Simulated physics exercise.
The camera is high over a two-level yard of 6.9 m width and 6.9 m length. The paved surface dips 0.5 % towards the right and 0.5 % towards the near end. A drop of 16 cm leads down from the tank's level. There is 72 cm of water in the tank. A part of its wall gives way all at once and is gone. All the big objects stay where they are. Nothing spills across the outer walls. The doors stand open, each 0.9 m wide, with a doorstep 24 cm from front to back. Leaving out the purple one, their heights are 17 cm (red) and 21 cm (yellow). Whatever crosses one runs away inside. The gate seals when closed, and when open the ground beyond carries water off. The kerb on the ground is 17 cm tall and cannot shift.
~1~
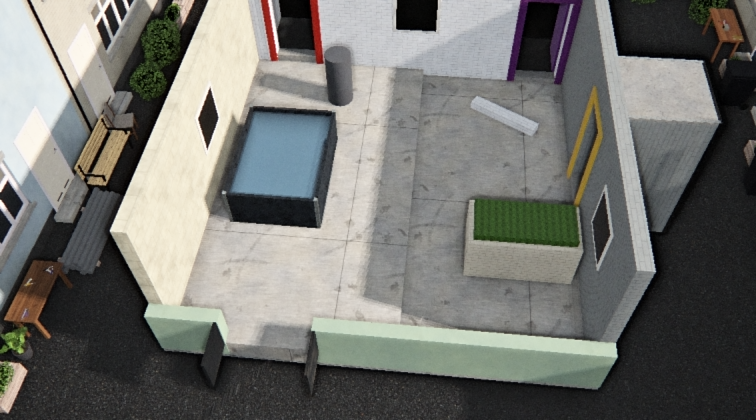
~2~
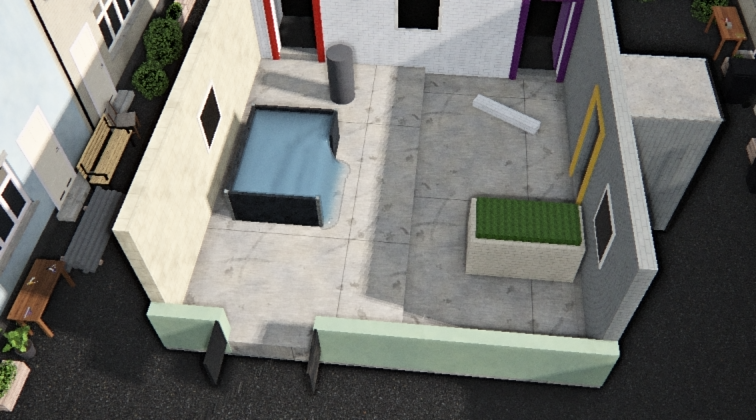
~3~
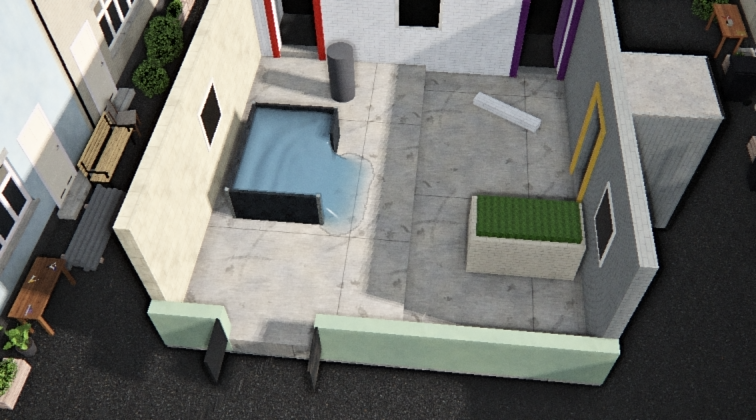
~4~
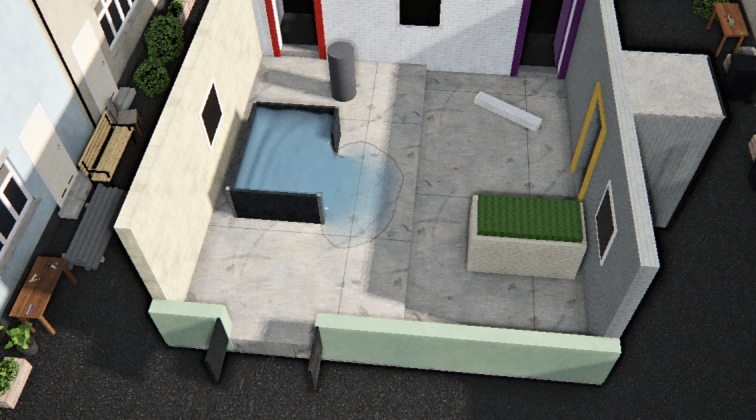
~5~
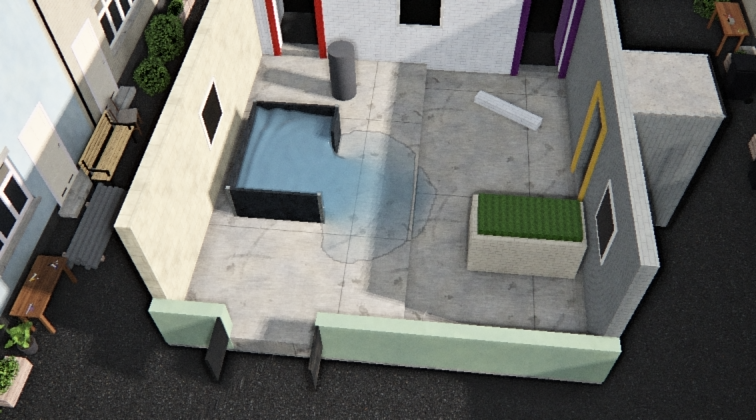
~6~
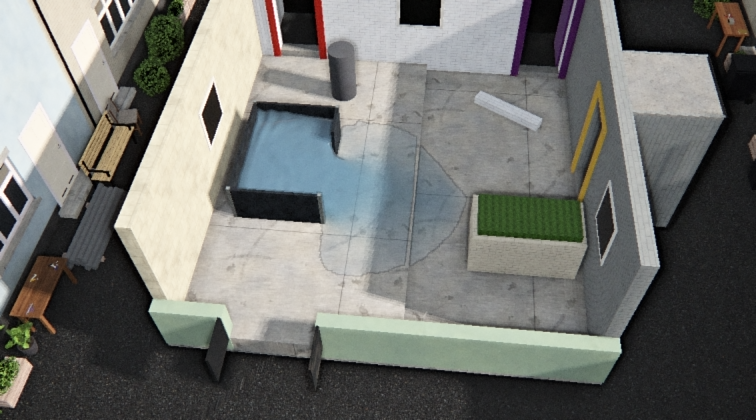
Water pouring from a broken dark-walled tank and spreading rightward across a pale paved yard, over a low step towards a grass-topped block.
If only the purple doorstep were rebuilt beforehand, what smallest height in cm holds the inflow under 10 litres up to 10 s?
Some 15 cm above the ground.
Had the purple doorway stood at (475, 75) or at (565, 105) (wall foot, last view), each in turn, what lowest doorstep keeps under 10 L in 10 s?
About 8.5 and 8.5 cm.
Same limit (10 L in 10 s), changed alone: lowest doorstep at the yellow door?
Roughly 25 cm at yellow.
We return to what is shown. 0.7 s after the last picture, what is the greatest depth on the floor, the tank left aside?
Roughly 34 cm.
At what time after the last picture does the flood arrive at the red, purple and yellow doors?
Red not within the 10 s, purple 2.2 s, yellow 0.7 s.
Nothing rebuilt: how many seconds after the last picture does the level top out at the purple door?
Around 3.5 s.
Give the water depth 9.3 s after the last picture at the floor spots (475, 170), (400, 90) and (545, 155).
In that order: 10, 0 and 14 cm.
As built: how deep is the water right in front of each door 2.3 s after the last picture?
Depths in cm: Red 0, purple 6, yellow 26.
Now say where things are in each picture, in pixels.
Still water, 72 cm deep, in the tank at (282, 153); the purple door at (541, 46) is dry, in the first picture.
Water pours out at (325, 185) and has run 0.3 m, to (346, 173); about 6 cm deep outside, 72 cm at the back, in the second picture.
The front is at (370, 175), 0.8 m from the gap at (326, 183); 1.1 m2 of floor is wet, 71 cm left at the back, in the third picture.
The front is at (397, 190), 1.3 m from the gap at (327, 183); 2.5 m2 of floor is wet, 64 cm left at the back, in the fourth picture.
The front is at (430, 202), 2.0 m from the gap at (327, 183); 4.6 m2 of floor is wet, 63 cm left at the back, in the fifth picture.
Water pours out at (327, 183) and has run 2.6 m, to (461, 204); about 6 cm deep outside, 59 cm at the back; 3.5 m in a straight line remain to the purple door at (545, 41), in the sixth picture.
Then, 0.7 s after the last picture water covers 35 % of the floor, deepest (34 cm) near (576, 228); it has not reached the purple door.
Then, 2.3 s after the last picture water covers 50 % of the floor, deepest (30 cm) near (577, 360); 6 cm at the purple door, 0 litres in over its 11 cm doorstep.
Then, 9.3 s after the last picture water covers 55 % of the floor, deepest (16 cm) near (575, 220); 12 cm at the purple door, 39 litres in over its 11 cm doorstep.
At the purple door as built, the water peaked near 18 cm, 3.3 s after the last picture.
Run again over the same 10 s with other heights there, 29 litres in over 12 cm, 1 litre over 19 cm. The limit of 10 litres is kept from about 15 cm up.
